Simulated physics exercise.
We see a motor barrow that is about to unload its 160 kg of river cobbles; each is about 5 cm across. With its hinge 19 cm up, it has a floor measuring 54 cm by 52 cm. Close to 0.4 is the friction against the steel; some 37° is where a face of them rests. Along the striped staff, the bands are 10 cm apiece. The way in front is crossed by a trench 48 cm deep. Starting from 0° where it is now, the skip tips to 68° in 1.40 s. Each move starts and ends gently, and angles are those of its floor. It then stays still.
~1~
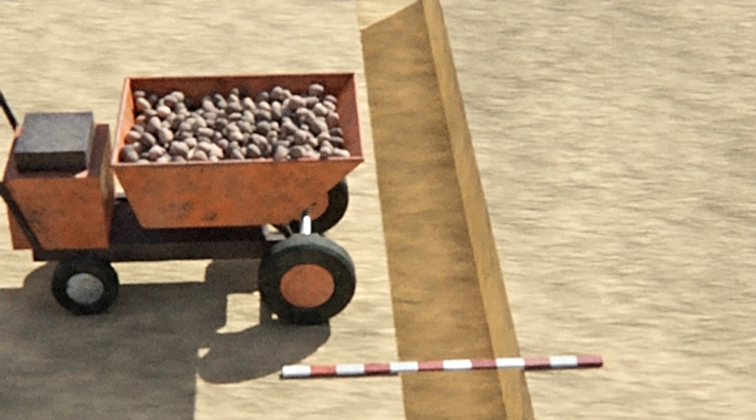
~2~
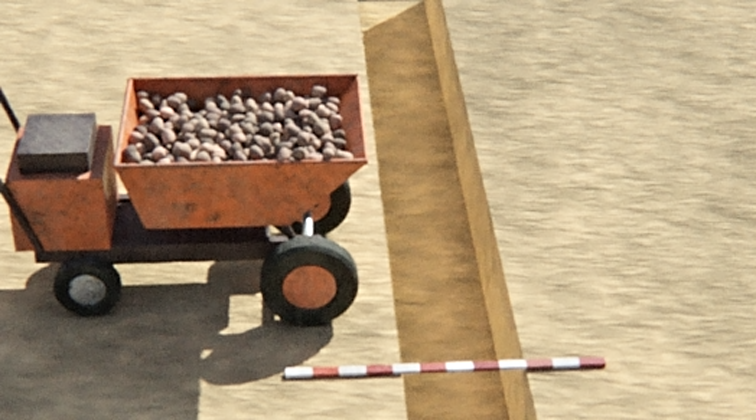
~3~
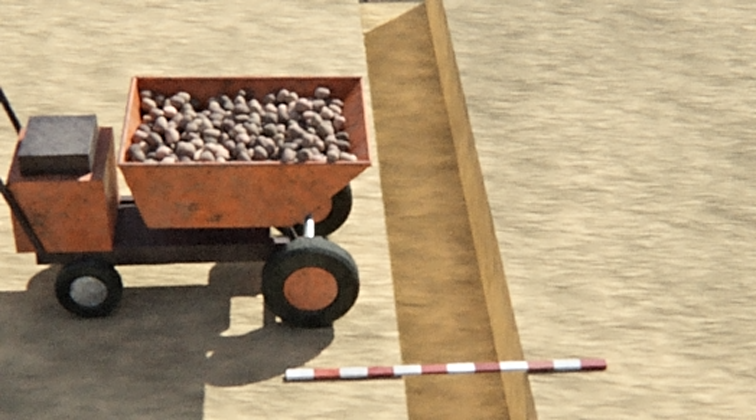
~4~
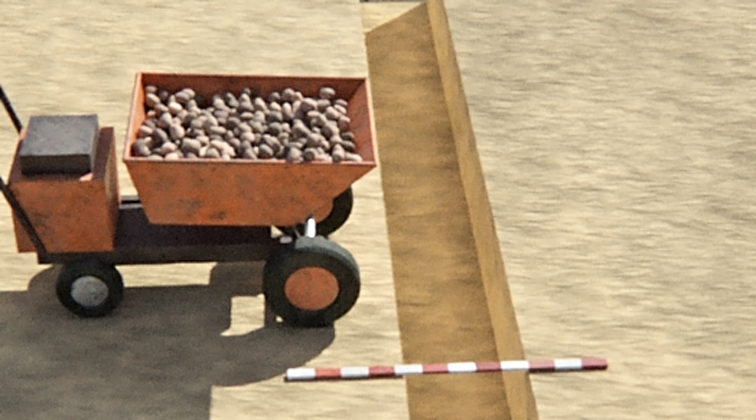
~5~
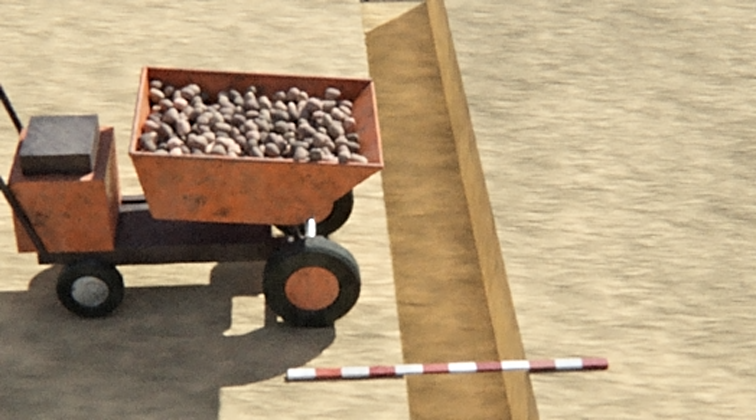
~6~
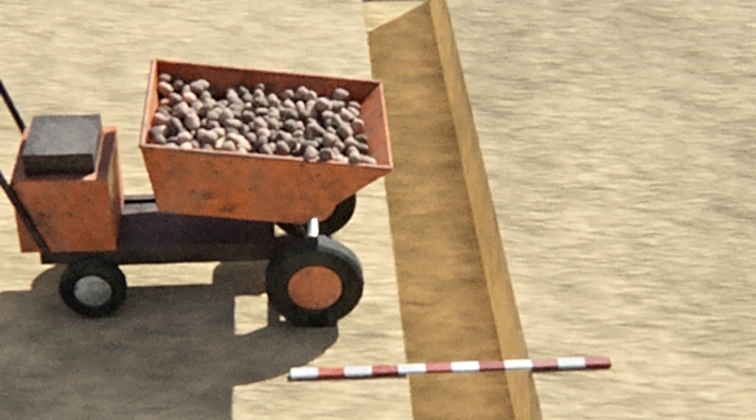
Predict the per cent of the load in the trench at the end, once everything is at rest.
Near 61 per cent.
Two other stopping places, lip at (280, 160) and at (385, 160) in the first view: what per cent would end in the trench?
First place roughly 100%, second roughly 40%.
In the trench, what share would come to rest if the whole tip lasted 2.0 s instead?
Something close to 65 per cent.
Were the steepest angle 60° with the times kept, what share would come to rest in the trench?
I'd expect around 65 in a hundred.
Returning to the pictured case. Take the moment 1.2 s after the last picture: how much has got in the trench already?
I'd say near 25 per cent at that time.
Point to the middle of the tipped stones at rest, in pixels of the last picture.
The middle should be near (490, 341).
Then, 0.7 s after the last picture the floor is at 57°, 99 % in the skip, 1 % in the trench; the foremost stones are at (465, 205).
Then, 1.2 s after the last picture the floor is at 68°, 55 % in the skip, 23 % in the trench, 22 % past the trench; the foremost stones are at (593, 260).
Then, 1.5 s after the last picture the floor is at 68°, 25 % in the skip, 37 % in the trench, 38 % past the trench; the foremost stones are at (700, 254).
Then, 3.5 s after the last picture the floor is at 68°, 0 % in the skip, 61 % in the trench, 39 % past the trench; the foremost stones are past the picture's edge.
